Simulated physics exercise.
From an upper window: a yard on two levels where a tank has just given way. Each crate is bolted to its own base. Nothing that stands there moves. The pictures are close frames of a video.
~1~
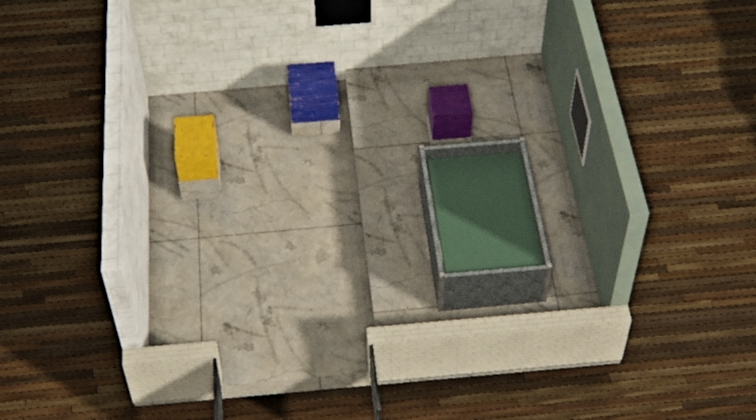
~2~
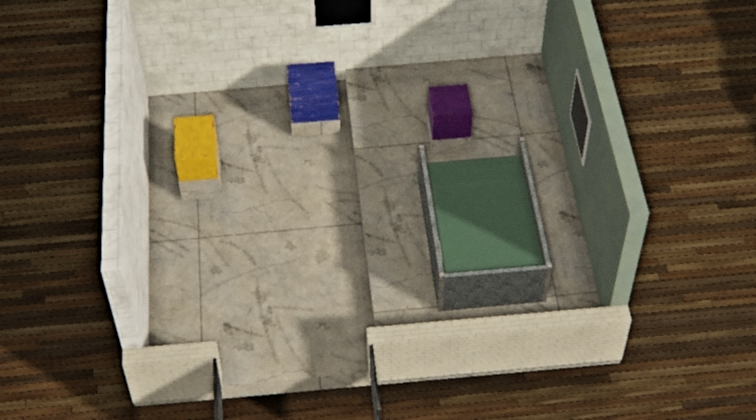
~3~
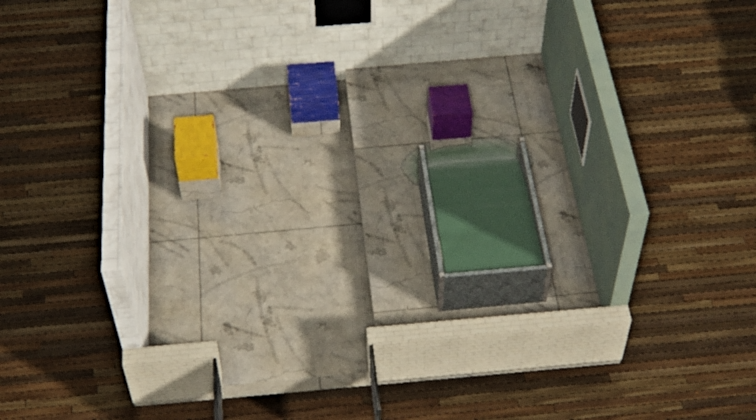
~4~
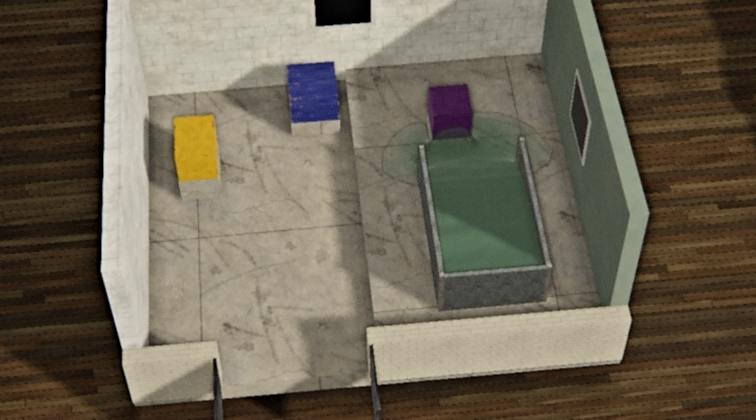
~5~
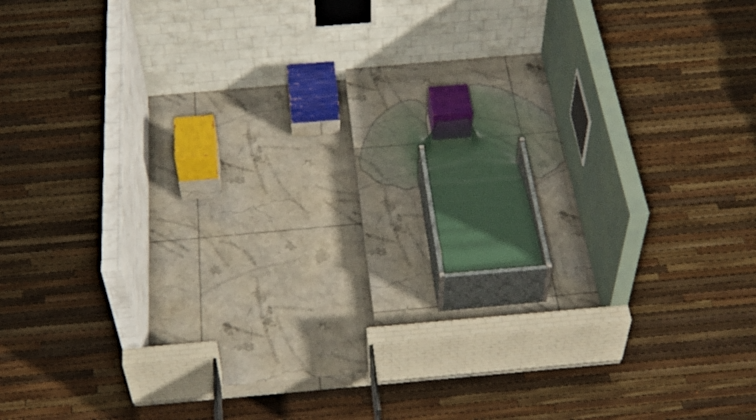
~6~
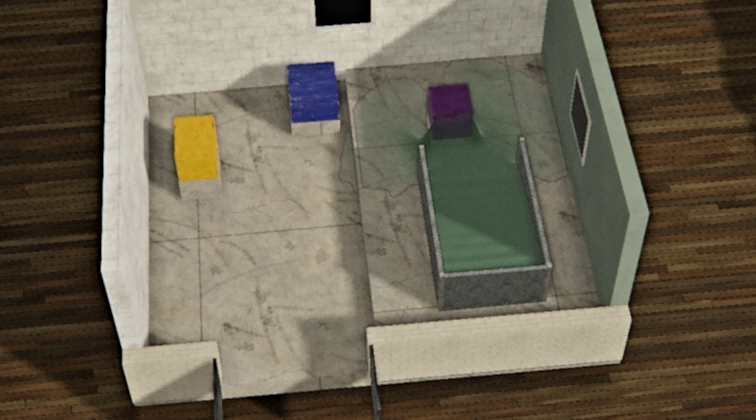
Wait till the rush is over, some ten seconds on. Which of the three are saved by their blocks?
One by one: The yellow crate keeps dry; the purple crate is soaked; the blue crate is soaked.
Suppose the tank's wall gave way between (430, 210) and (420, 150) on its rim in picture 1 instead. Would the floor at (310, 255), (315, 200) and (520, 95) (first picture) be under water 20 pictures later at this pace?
As listed: Awash, covered, free of water.
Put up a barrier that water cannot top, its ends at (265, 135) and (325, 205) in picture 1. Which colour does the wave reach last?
The yellow one.
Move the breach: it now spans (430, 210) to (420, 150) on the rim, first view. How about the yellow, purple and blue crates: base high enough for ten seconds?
The yellow one is safe; the purple one keeps dry; the blue one escapes it.
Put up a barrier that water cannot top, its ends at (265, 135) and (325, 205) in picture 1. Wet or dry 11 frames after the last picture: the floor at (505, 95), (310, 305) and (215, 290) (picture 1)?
In turn: Covered, no water, no water.
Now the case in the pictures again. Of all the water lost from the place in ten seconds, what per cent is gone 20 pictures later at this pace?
Roughly 0 per cent.
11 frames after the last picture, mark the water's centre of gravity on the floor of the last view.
Close to (446, 159).
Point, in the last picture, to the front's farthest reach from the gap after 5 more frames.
I would point to (285, 85).
A moment on, water covers 30 % of the floor; the yellow crate not reached, the purple crate water round its plinth, the blue crate water round its plinth.
Next, water covers 50 % of the floor; the yellow crate water round its plinth, the purple crate water round its plinth, the blue crate water round its plinth.
Then, water covers 60 % of the floor; the yellow crate water round its plinth, the purple crate water round its plinth, the blue crate water round its plinth.
Later, water covers 80 % of the floor; the yellow crate water round its plinth, the purple crate water round its plinth, the blue crate water round its plinth.
In the end, water covers 90 % of the floor; the yellow crate stayed above the water, the purple crate was topped, the blue crate was topped.
